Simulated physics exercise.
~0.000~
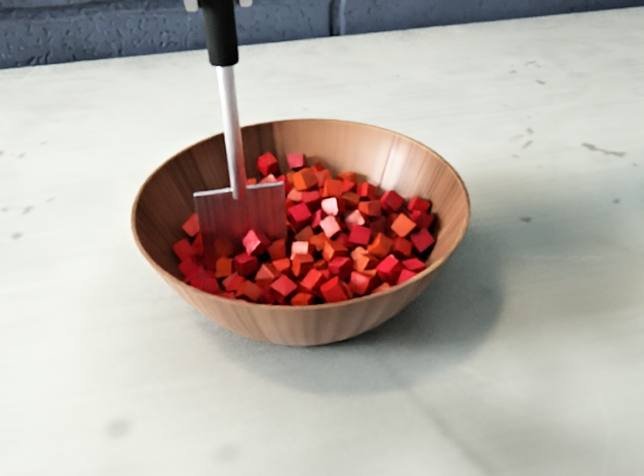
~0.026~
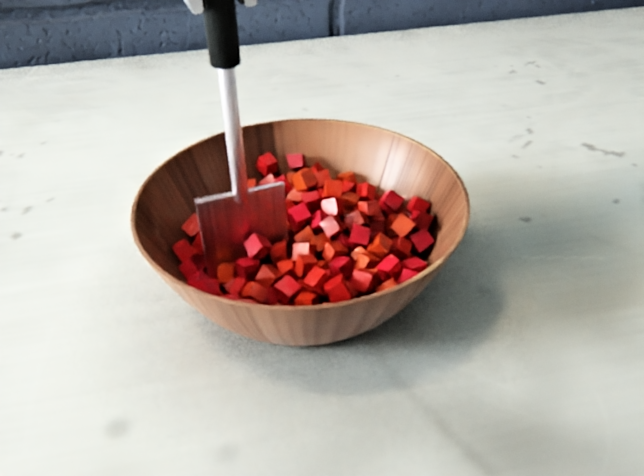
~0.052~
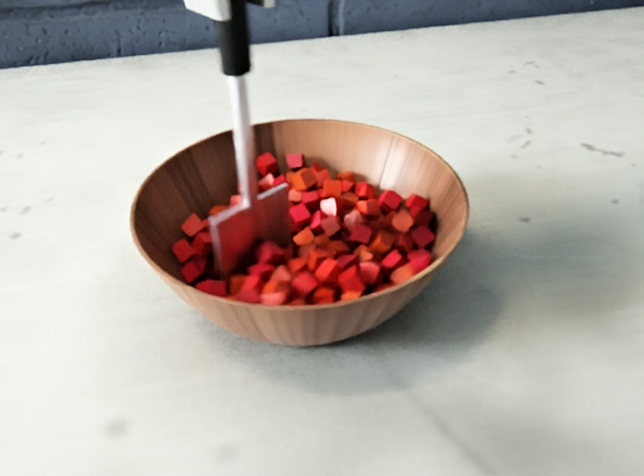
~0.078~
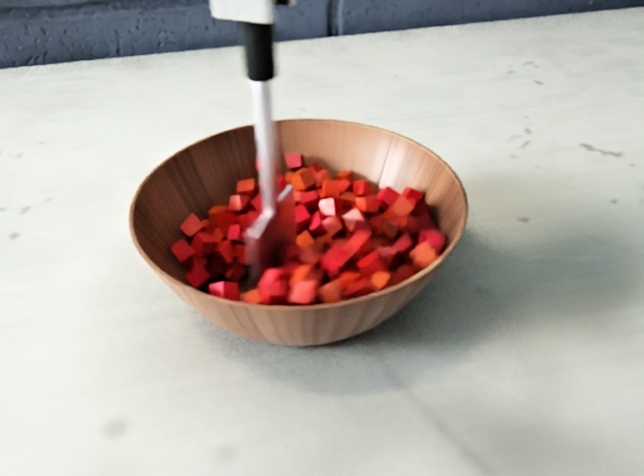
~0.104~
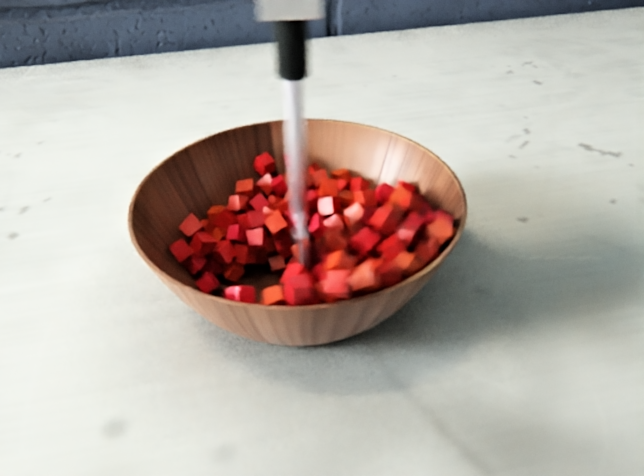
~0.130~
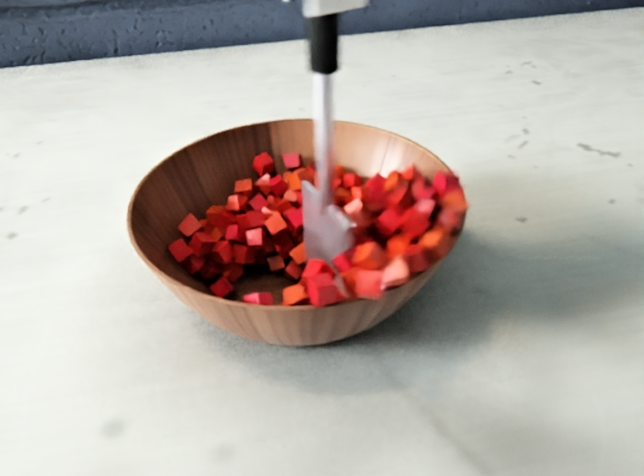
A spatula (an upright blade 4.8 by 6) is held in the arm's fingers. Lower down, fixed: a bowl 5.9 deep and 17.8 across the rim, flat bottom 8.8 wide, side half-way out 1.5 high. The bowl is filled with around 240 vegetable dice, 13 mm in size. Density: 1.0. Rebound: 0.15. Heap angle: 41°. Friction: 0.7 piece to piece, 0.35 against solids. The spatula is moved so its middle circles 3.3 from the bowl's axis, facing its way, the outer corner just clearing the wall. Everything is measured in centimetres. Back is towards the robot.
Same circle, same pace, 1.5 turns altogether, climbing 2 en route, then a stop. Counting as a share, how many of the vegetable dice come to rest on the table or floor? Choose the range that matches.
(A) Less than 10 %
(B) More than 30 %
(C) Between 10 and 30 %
(B) More than 30 %.
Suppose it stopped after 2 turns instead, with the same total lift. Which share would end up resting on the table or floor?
45 %.
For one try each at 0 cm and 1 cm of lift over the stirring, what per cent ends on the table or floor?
It comes to about 50 per cent and about 45 per cent.
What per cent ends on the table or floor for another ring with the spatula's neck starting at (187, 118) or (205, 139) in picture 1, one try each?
I'd put it at around 5 and 35 percent.
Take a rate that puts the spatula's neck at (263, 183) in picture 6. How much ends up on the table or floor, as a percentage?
I'd put it close to 15 per cent.
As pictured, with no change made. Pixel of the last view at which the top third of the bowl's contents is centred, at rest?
I'd put it at about (355, 221).
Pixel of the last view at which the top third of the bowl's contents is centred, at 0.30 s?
About (240, 146).
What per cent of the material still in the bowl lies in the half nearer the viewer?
It comes to near 50 percent.
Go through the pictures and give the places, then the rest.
The first frame shows the spatula neck at (236, 164), 0° round; upper third of the load around (326, 230), from x 185 to 420, top at y 160; 238 in the bowl.
The second frame shows the spatula neck at (238, 167), 8° round; upper third of the load around (323, 241), from x 185 to 420, top at y 160.
The third frame shows the spatula neck at (248, 176), 31° round; upper third of the load around (327, 252), from x 185 to 420, top at y 160.
The fourth frame shows the spatula neck at (270, 183), 56° round; upper third of the load around (336, 253), from x 180 to 435, top at y 160.
The fifth frame shows the spatula neck at (298, 183), 82° round; upper third of the load around (366, 245), from x 180 to 445, top at y 160.
The sixth frame shows the spatula neck at (326, 177), 107° round; upper third of the load around (395, 223), from x 180 to 455, top at y 160; 237 in the bowl, 1 in flight or on the tool.
After 0.30 s, 272° round, highest piece 9 above the table; 188 in the bowl, 20 on the table or floor, 30 in flight or on the tool.
After 0.47 s, 78° round, highest piece 8 above the table; 152 in the bowl, 71 on the table or floor, 15 in flight or on the tool.
After 0.76 s, 180° round, highest piece 7 above the table; 136 in the bowl, 102 on the table or floor.
After 1.46 s, 180° round, highest piece 7 above the table; 136 in the bowl, 102 on the table or floor.
In the end, 136 in the bowl, 102 on the table or floor. That is 43 % on the table or floor.
